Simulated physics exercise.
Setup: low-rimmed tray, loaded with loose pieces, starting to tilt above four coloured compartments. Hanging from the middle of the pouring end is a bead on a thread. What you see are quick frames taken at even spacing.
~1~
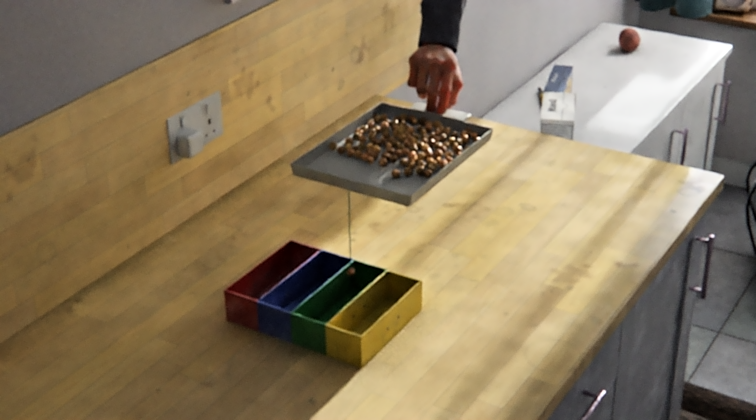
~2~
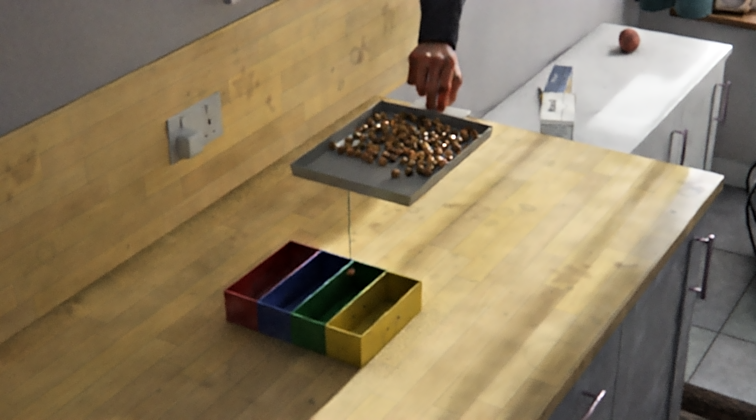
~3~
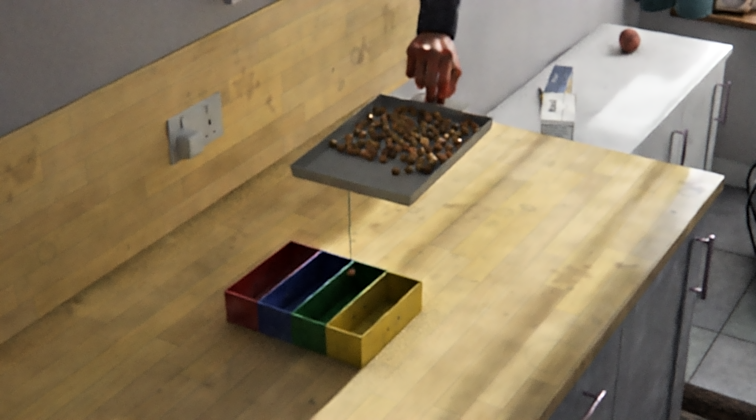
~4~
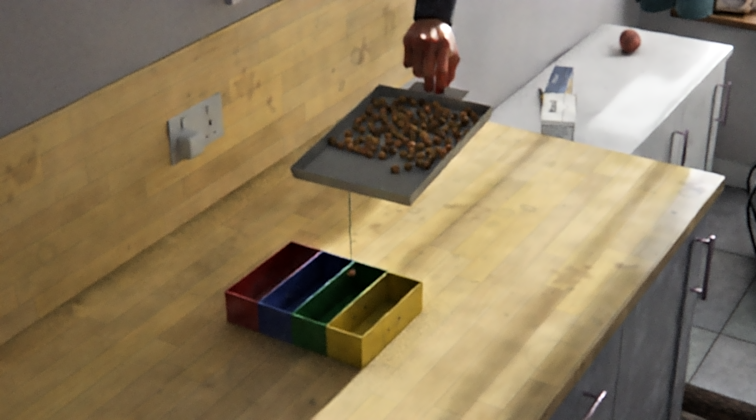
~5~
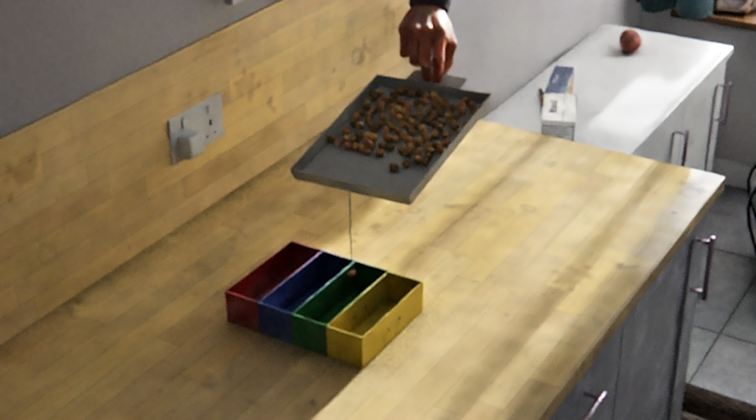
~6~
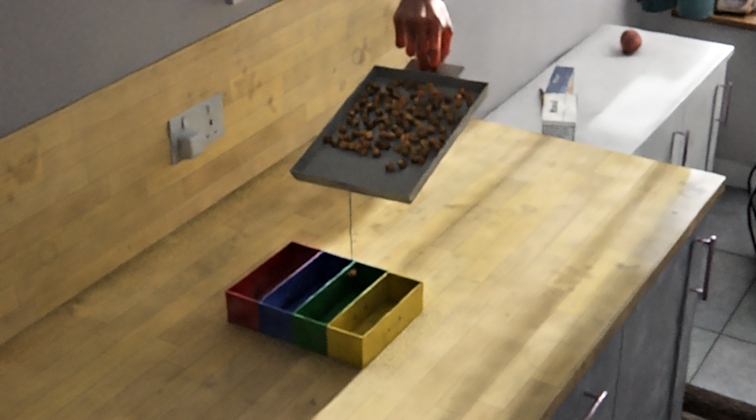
A hand held a grey tray of small brown pieces above a box with red, blue, green and yellow compartments, then gradually raised the far side, tilting it toward the front as the pieces shifted slightly.
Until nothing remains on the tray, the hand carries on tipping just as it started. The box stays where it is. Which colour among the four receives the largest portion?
Blue.
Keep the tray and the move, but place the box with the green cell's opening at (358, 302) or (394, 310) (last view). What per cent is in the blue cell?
Around 30 and then 10 per cent.
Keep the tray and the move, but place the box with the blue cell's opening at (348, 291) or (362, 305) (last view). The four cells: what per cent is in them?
First case: Some 60 %; second case: Some 30 %.
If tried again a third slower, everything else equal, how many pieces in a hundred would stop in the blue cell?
Near 40 in a hundred.
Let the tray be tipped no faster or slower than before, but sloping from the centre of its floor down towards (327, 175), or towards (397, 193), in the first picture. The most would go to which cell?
First try: The red cell; second try: Yellow.
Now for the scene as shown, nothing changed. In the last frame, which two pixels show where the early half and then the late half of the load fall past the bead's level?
(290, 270) first, (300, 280) later.
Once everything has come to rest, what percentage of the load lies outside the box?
10 per cent.
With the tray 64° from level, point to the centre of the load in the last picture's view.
Somewhere near pixel (326, 173).
Just after the last frame, tray tipped steeply; the larger part on the tray; about a tenth in the blue cell; just a few in the red cell; just a few in the yellow cell; just a few in the green cell; about a tenth falling or outside the box.
A moment on, tray tipped past a quarter turn; roughly a quarter on the tray; roughly a quarter in the blue cell; about a tenth in the red cell; about a tenth in the green cell; just a few in the yellow cell; roughly a quarter falling or outside the box.
Further on, tray tipped past a quarter turn; roughly half in the blue cell; roughly a quarter in the red cell; roughly a quarter in the green cell; about a tenth in the yellow cell; about a tenth falling or outside the box.
When it is over, tray tipped past a quarter turn; roughly half in the blue cell; roughly a quarter in the red cell; roughly a quarter in the green cell; about a tenth in the yellow cell; about a tenth outside the box.
